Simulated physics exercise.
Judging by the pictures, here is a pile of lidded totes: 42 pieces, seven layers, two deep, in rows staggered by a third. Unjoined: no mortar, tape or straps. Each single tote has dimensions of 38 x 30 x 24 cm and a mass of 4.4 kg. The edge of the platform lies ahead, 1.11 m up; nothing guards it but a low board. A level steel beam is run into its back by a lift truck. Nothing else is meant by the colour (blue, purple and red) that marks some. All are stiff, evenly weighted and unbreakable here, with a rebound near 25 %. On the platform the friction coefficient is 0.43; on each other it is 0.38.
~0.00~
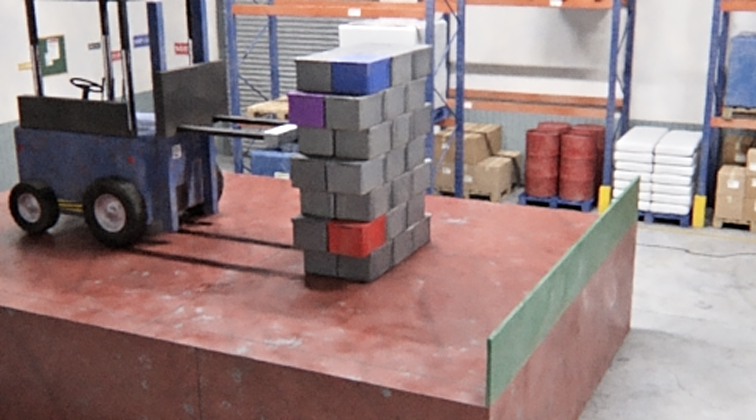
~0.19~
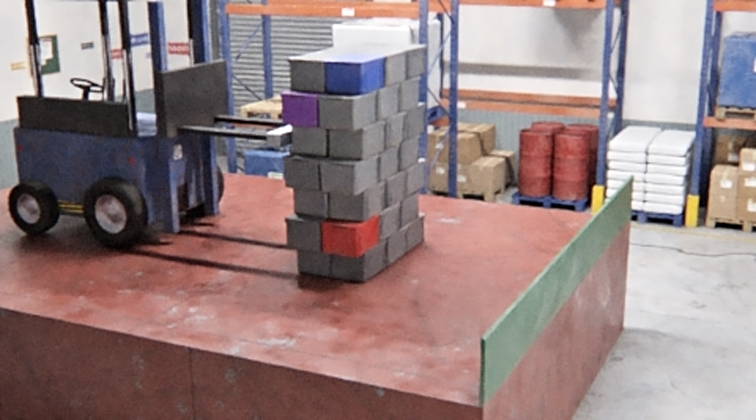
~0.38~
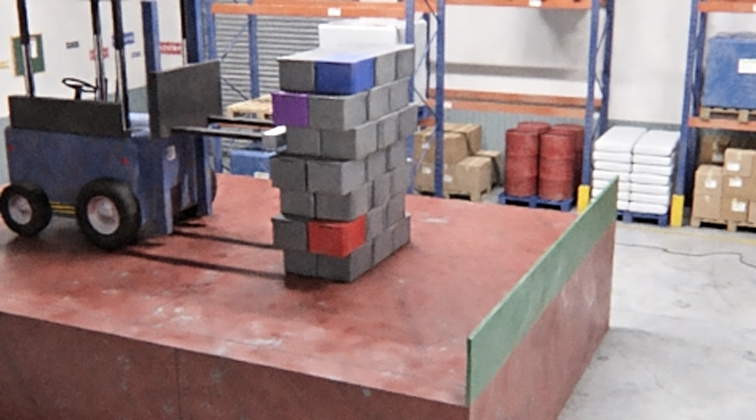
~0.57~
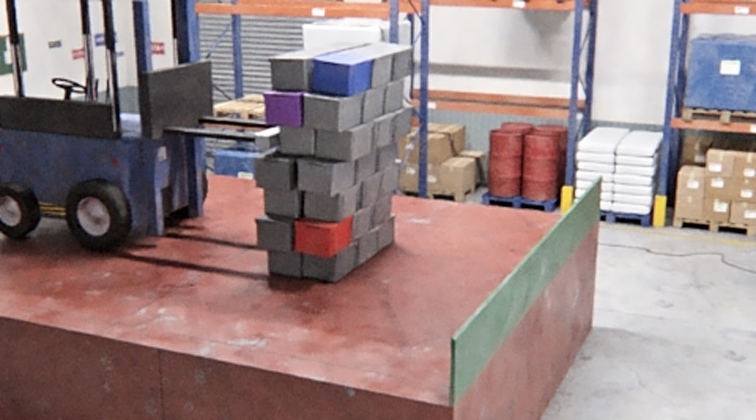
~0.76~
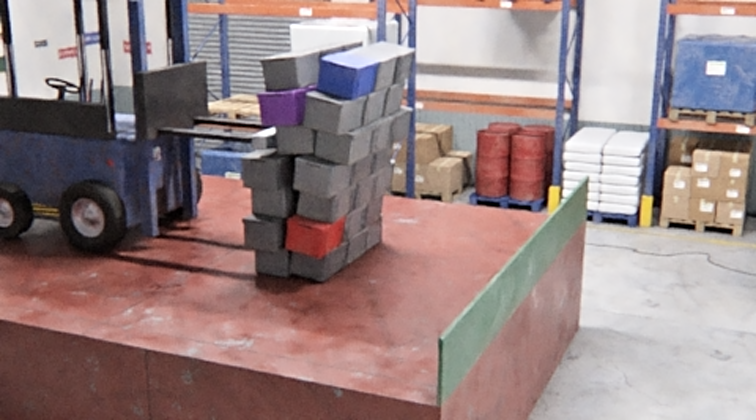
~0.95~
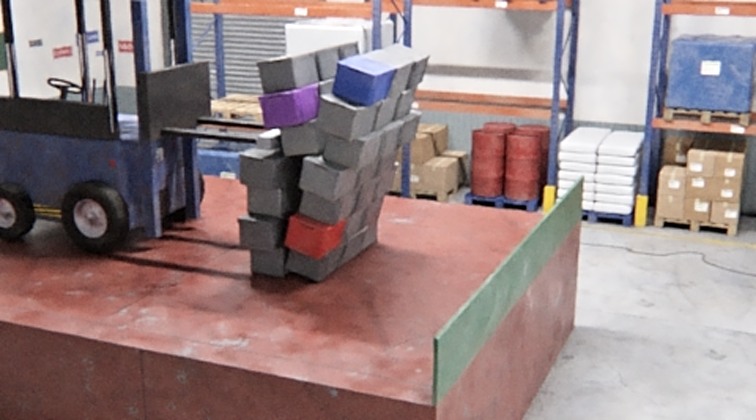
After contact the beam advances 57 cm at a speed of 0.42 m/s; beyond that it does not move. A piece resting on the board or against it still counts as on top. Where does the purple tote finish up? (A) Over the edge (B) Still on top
Still on top (B).
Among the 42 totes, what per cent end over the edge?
Close to 5 per cent of them.
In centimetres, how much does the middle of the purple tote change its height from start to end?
About 120 cm lower.
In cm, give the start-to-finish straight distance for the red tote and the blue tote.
Red ends up 50 cm away; blue ends up 350 cm away.
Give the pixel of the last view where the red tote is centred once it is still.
Near pixel (362, 268).
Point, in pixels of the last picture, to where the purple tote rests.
It finishes near pixel (320, 298) of the last picture.
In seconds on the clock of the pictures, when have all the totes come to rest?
Close to 4.0 seconds.
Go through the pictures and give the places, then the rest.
In the first frame (we follow the side turned to the camera; the camera pans a little), beam (272, 140) 9 cm from the stack; purple tote (305, 111); blue tote (350, 78); red tote (345, 241); no piece has moved.
Beam (275, 140) 13 mm from the stack; purple tote (298, 111), in the second frame.
Beam (270, 141) 7 cm in; purple tote (289, 111) displaced 36 mm; blue tote (333, 78) displaced 30 mm; 18 stirred so far, in the third frame.
Beam (263, 142) 15 cm in; purple tote (282, 110) displaced 11 cm; blue tote (331, 78) tipped 5°; steepest lean 5°, the tote at (321, 114); 29 stirred so far, in the fourth frame.
Beam (260, 143) 23 cm in; purple tote (276, 110) tipped 7°; blue tote (336, 80) tipped 10°; steepest lean 11°, the tote at (406, 67); 29 stirred so far, in the fifth frame.
Beam (265, 144) 31 cm in; purple tote (279, 111) tipped 11°; blue tote (352, 85) tipped 15°; red tote (303, 239) tipped 15°; steepest lean 15°, the tote at (420, 72); 32 stirred so far, in the sixth frame.
Around 1.30 s, none of the 42 totes over the edge, 32 disturbed; purple tote tipped 5°; red tote tipped 34°.
Around 1.78 s, none of the 42 totes over the edge, 32 disturbed; purple tote tipped 50°, 50 cm lower; blue tote on its side.
Finally (4.0 s), 3 of the 42 totes over the edge; purple tote 1.19 m lower; blue tote on its side; red tote on its side. Seen by the last camera, middles, purple tote near (320, 298).
